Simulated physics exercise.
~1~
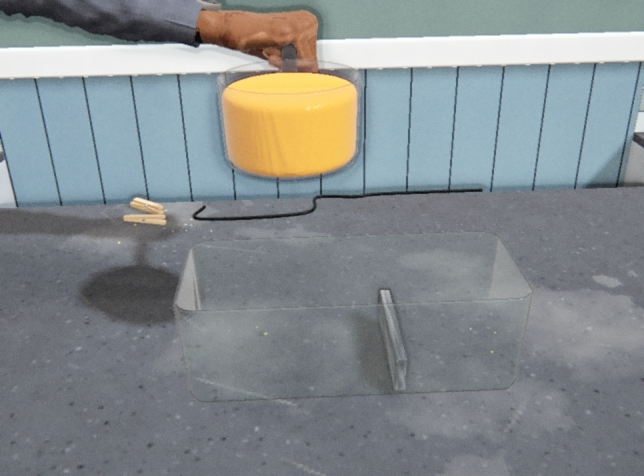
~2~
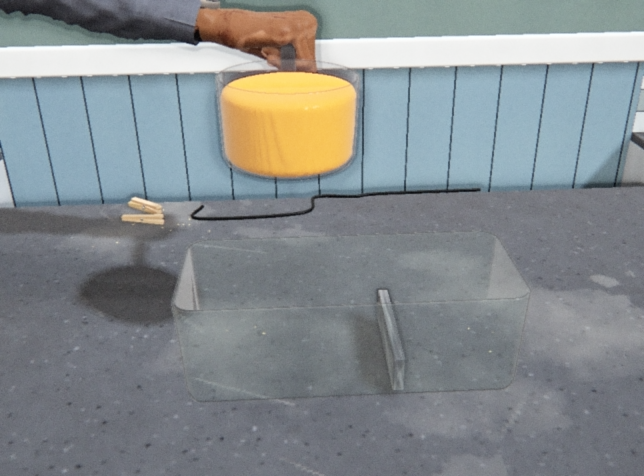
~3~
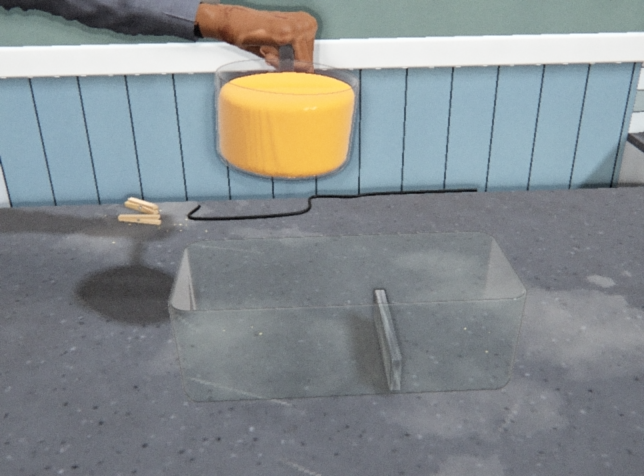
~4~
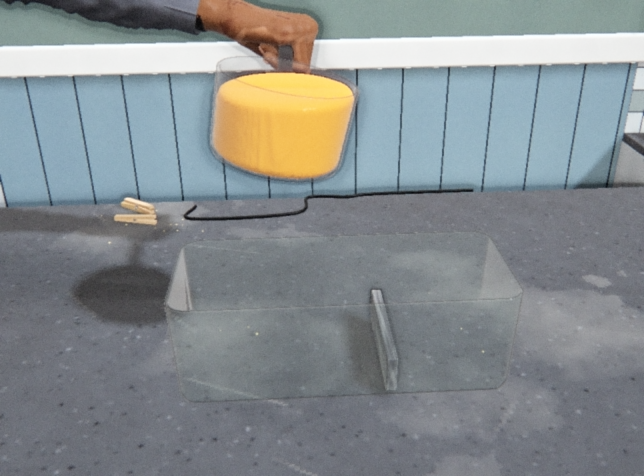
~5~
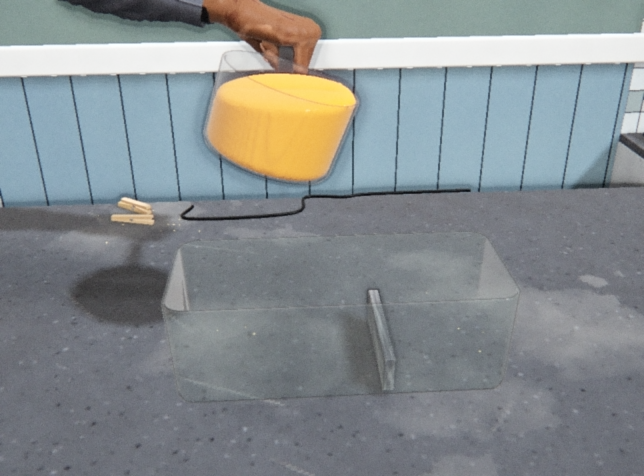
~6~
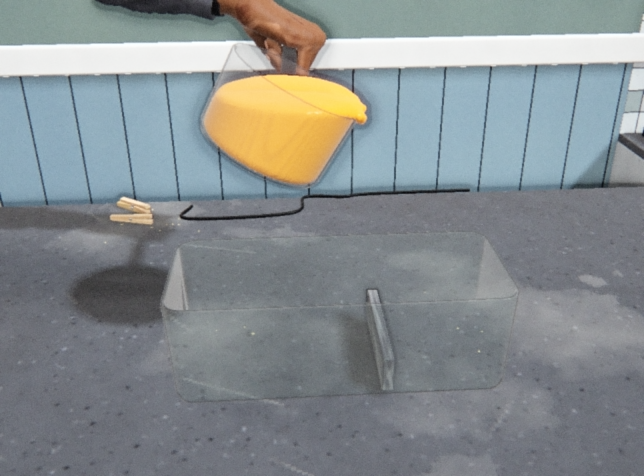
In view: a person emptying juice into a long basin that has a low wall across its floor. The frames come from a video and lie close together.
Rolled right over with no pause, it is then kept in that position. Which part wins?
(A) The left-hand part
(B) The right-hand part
Option B: The right-hand part.
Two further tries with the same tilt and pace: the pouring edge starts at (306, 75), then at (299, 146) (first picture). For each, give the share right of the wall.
Roughly 35 percent on the first try and 5 percent on the second.
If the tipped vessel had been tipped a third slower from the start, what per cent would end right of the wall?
Near 85 %.
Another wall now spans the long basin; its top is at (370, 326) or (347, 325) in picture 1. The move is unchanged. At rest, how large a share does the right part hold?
Note - case one near 85 %, case two near 90 %.
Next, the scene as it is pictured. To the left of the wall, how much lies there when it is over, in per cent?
About 15 per cent.
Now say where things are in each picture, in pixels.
In the first picture, it leans 0°; its right rim is at (359, 76); the juice meets the walls at (223, 90) and (356, 86); the long basin's rim runs from (183, 275) to (514, 263); the wall's top is at (392, 323).
In the second picture, it leans 1°; its right rim is at (358, 77); the juice meets the walls at (221, 90) and (355, 87).
In the third picture, it leans 5°; its right rim is at (357, 82); the juice meets the walls at (220, 88) and (353, 88).
In the fourth picture, it leans 11°; its right rim is at (357, 91); the juice meets the walls at (218, 88) and (354, 90).
In the fifth picture, it leans 20°; its right rim is at (356, 101); the juice meets the walls at (216, 91) and (356, 92).
In the sixth picture, it leans 29°; its right rim is at (357, 114); the juice meets the walls at (215, 94) and (355, 103); 3 per cent is over the edge.
A moment on, the tilt is 85° and 44 per cent is still to pour, 0 is left of the wall and 15 right of it.
Next, the tilt is 97° and 12 per cent is still to pour, 4 is left of the wall and 71 right of it.
Then the tilt is 97° and 3 per cent is still to pour, 11 is left of the wall and 81 right of it.
Later the tilt is 97° and 1 per cent is still to pour, 13 is left of the wall and 85 right of it.
In the end 16 per cent lies left of the wall, 83 right of it and 1 outside.
